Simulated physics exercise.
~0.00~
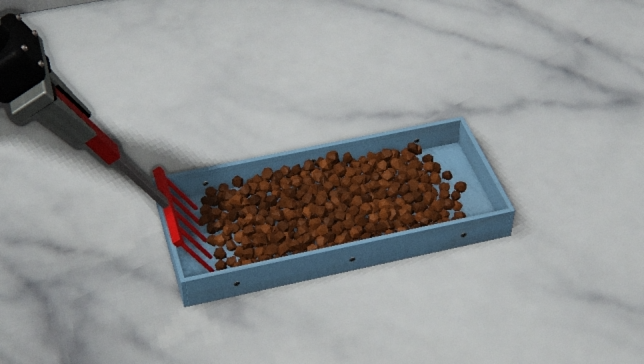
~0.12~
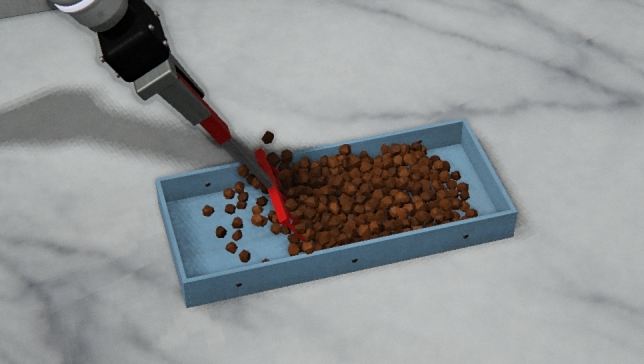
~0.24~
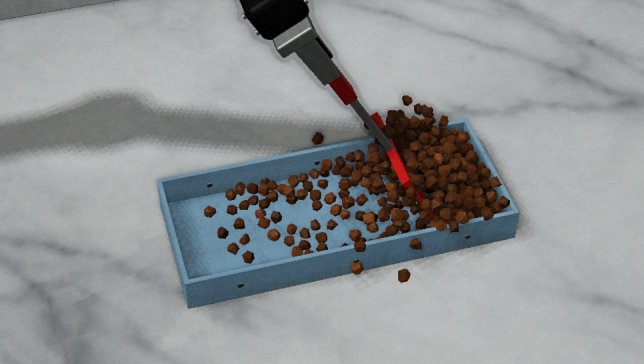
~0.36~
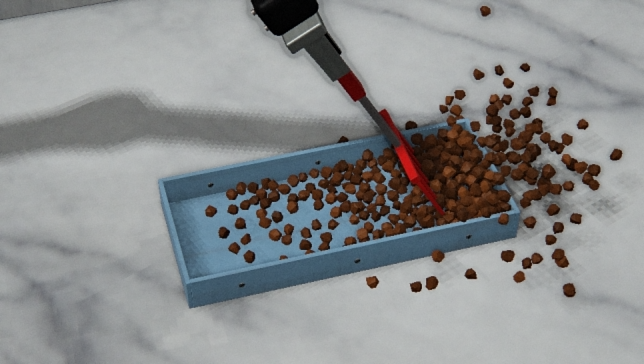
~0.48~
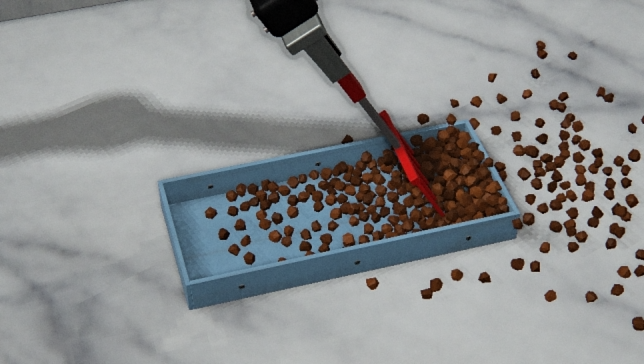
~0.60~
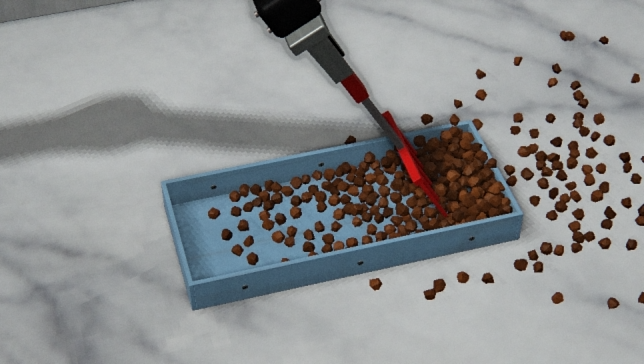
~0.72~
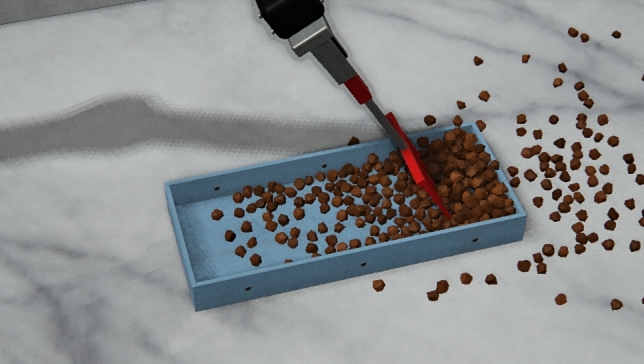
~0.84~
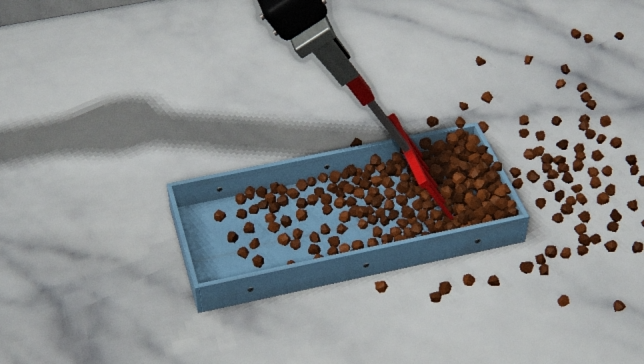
The clip shows a robot arm dragging a red rake rightward through brown pellets in a shallow blue trough, heaping them against the right end until many spill over onto the marble surface, where they lie scattered while the rake stays resting in the remaining pile.
